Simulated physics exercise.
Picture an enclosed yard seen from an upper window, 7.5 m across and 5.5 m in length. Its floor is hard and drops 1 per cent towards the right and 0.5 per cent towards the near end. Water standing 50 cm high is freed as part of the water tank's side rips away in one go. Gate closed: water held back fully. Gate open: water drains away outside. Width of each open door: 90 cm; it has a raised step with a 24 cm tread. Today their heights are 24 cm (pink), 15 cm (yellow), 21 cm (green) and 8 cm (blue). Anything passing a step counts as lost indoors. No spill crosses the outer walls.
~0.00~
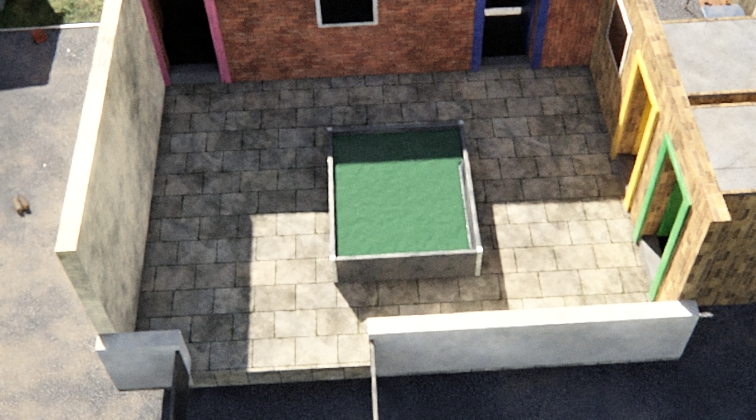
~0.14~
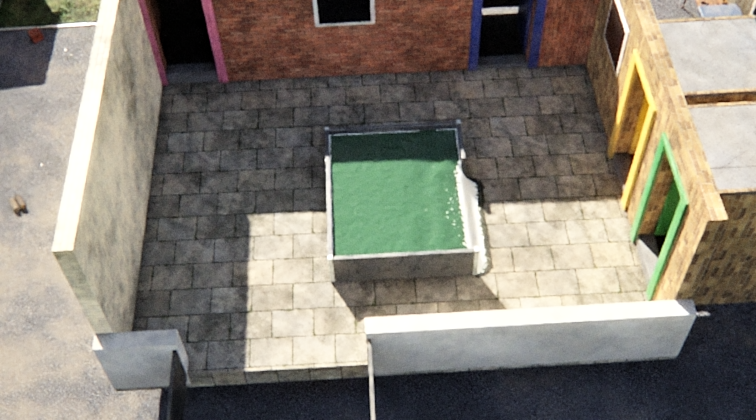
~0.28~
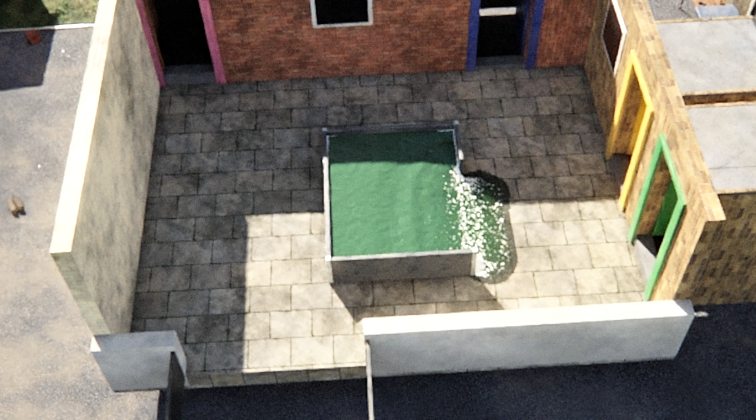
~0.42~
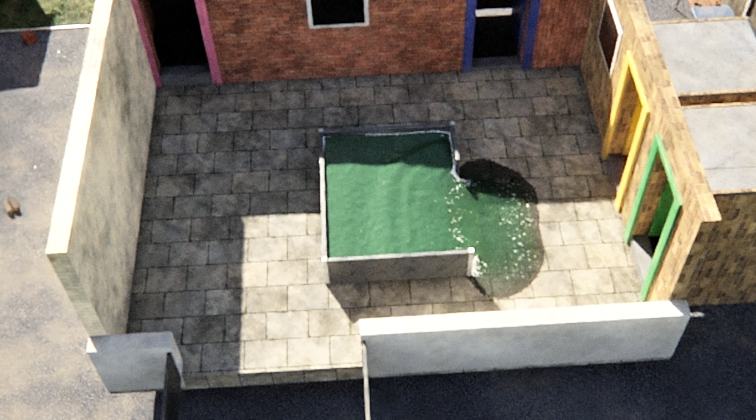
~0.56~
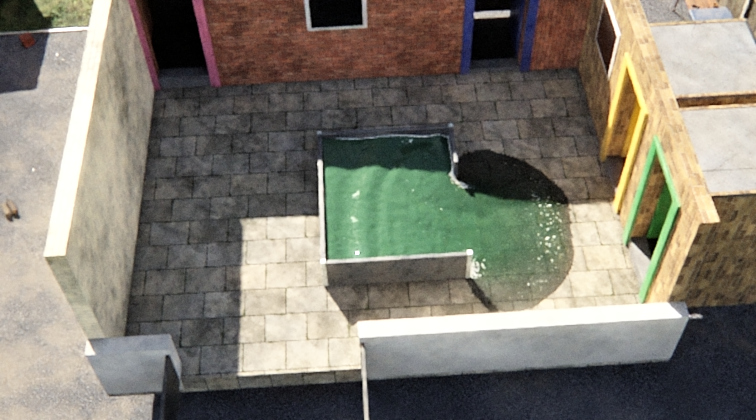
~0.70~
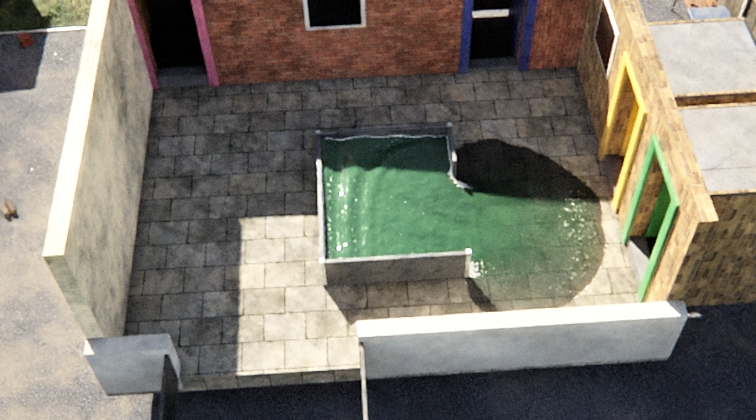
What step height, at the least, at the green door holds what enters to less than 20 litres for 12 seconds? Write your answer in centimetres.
A height of roughly 26 cm.
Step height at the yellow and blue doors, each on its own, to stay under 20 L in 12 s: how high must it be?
Roughly 22 cm for the yellow door and roughly 9.0 cm for the blue door.
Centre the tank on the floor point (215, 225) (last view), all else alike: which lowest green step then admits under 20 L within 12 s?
Roughly 22 centimetres.
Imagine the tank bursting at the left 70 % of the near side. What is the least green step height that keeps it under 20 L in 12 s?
A height of around 12.0 cm.
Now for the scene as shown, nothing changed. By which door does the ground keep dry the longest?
I'd say the pink door.
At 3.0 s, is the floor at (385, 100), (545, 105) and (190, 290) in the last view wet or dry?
1: Unwetted; 2: Awash; 3: Unwetted.
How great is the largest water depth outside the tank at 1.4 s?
It gets to close to 33 centimetres there.
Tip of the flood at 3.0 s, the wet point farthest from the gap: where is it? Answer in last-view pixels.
Lab note: Front tip approx. at (572, 70).
After 1.4 s water covers 25 % of the floor, deepest (33 cm) near (616, 233); 27 cm at the green door, 0 litres in over its 21 cm step.
After 3.0 s water covers 30 % of the floor, deepest (32 cm) near (622, 252); 31 cm at the green door, 47 litres in over its 21 cm step.
After 12.0 s water covers 100 % of the floor, deepest (10 cm) near (632, 336); 9 cm at the green door, 65 litres in over its 21 cm step.
At the green door as built, the water arrived by 0.9 s and peaked near 33 cm at 2.6 s.
With a step of 24 cm, 36 litres would have come in within the 12 s; with 32.5 cm, 2 litres. So under 20 litres takes about 26 cm.
